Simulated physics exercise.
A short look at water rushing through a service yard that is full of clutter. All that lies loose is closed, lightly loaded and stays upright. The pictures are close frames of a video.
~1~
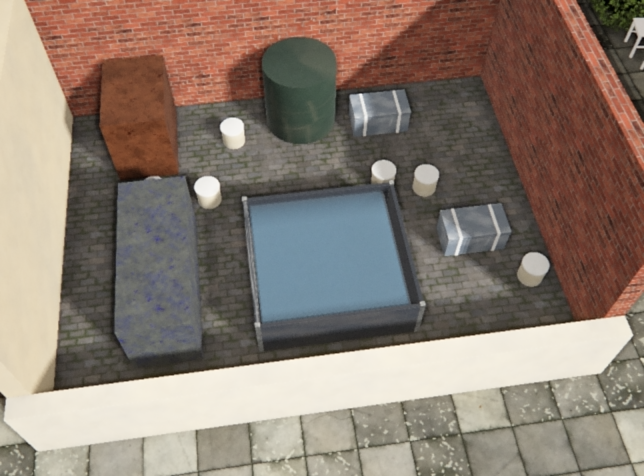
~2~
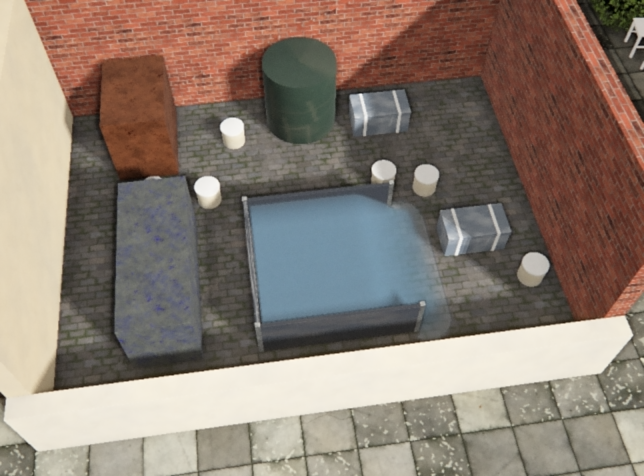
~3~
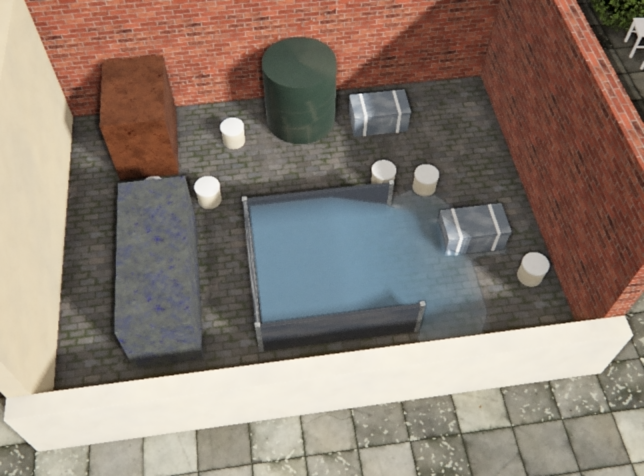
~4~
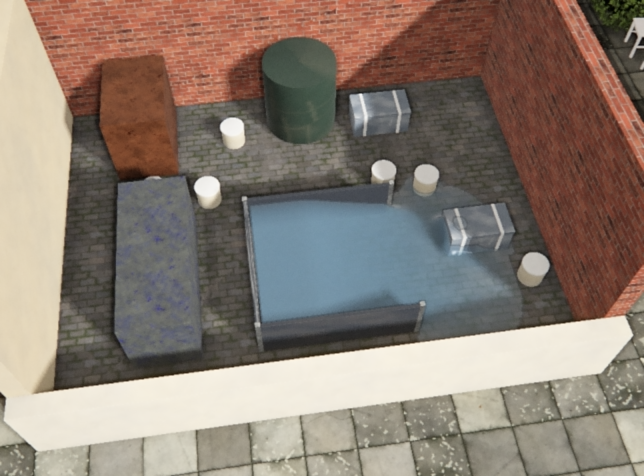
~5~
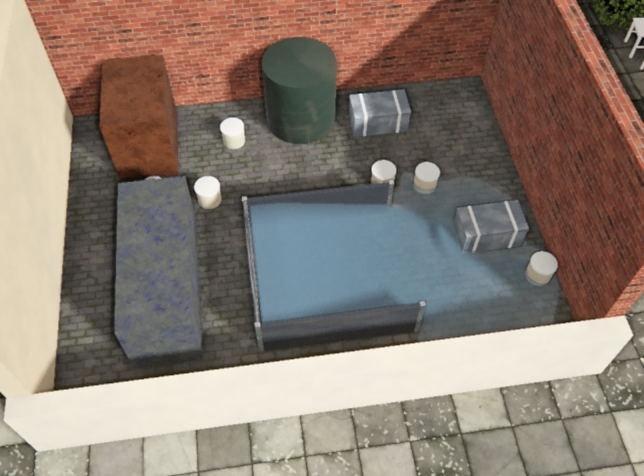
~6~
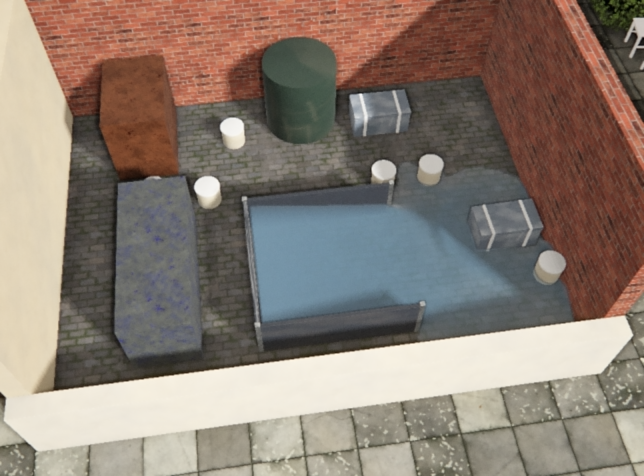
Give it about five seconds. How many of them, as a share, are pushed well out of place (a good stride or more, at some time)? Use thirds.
That comes to from one to two thirds.
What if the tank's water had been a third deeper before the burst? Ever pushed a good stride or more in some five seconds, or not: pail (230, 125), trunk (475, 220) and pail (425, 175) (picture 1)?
As listed: Never so far, shifted that much, that far or more.
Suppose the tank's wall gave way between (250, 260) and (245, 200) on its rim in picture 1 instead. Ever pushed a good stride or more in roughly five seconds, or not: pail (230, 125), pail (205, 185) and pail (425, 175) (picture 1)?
In turn: That far or more, that far or more, under that.
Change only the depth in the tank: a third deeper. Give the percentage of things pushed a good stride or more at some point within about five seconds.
I make it 60 per cent.
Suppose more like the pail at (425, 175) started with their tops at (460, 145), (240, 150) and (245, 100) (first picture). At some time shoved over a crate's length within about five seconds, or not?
In that order: That far or more, short of that, no.
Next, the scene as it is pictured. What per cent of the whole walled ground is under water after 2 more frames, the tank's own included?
I make it 30 per cent.
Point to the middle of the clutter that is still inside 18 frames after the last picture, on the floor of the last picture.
Near (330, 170).
A moment on, 2 of 8 are well off their spots; 2 afloat.
Next, 3 of 8 are well off their spots; 2 afloat.
Later, 3 of 8 are well off their spots; 4 afloat.
In the end, 5 of 8 are well off their spots, and 5 have been at some point; 4 afloat.
